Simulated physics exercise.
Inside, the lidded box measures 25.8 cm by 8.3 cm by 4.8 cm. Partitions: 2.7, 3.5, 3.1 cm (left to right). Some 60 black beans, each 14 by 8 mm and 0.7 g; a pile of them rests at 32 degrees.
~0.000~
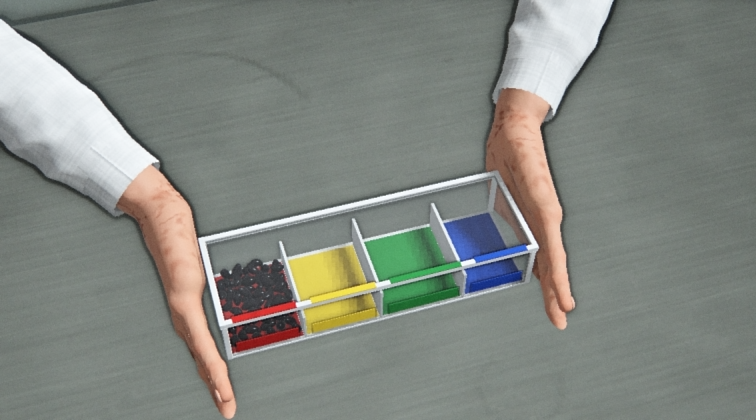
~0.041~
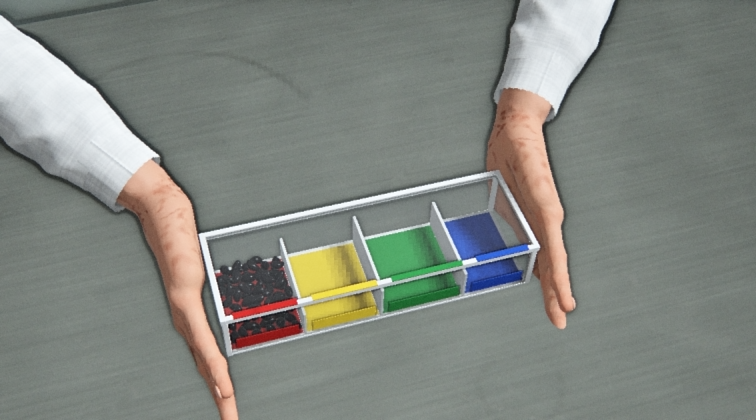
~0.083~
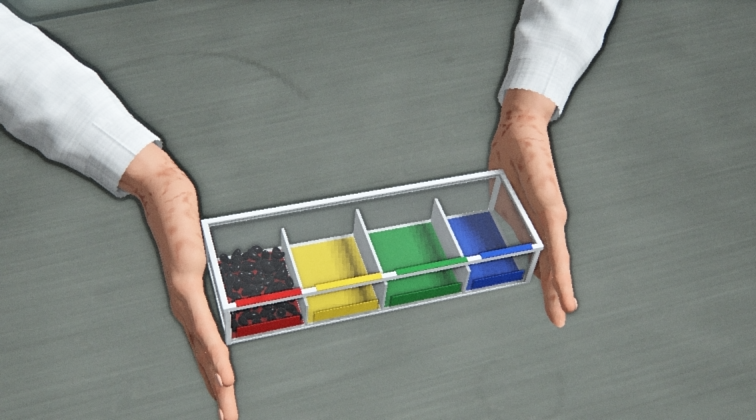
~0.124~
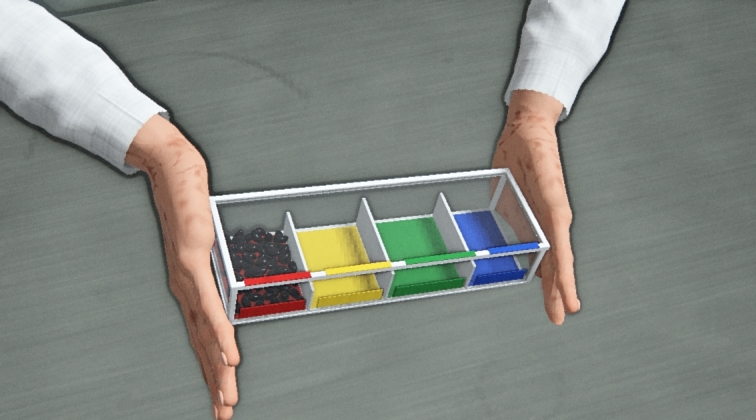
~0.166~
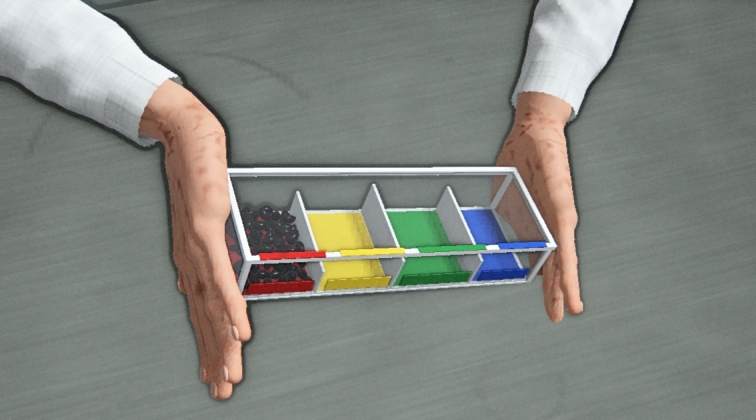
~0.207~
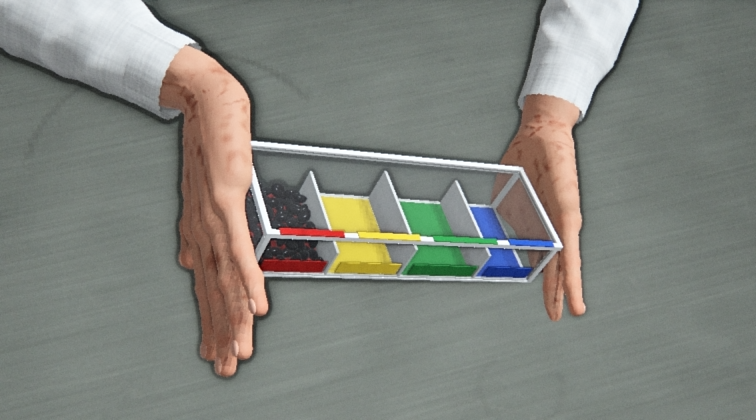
The video shows two hands holding a clear box with red, yellow, green and blue compartments, dark beans piled in the red one at left; the hands gradually tilt it, raising the left end while the beans stay there.
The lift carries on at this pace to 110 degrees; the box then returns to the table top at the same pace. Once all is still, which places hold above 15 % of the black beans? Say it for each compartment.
Red: Under, blue: Over, green: Over, yellow: Over.
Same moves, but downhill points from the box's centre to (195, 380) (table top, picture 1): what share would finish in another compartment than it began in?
Some 0 per cent.
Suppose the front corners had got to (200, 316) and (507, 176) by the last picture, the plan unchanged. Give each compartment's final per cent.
Red 100; blue 0; green 0; yellow 0.
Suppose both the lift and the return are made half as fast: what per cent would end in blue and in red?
Then: Blue 70; red 0.
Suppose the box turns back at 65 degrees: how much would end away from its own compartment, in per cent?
Some 50 per cent.
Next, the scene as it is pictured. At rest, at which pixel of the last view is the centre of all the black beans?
At about (446, 268).
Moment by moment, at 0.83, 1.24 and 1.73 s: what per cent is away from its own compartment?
About 75, 100, 100.
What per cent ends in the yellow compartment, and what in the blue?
Yellow 25; blue 50.
After 0.83 s, tilt 109 degrees; red 25 %, blue 5 %, green 20 %, yellow 50 %.
Then, at 1.24 s, tilt 46 degrees; blue 50 %, green 25 %, yellow 25 %.
After 1.73 s, tilt 0 degrees; blue 50 %, green 25 %, yellow 25 %.
By 2.3 s all is still; red 0 %, blue 50 %, green 25 %, yellow 25 %.
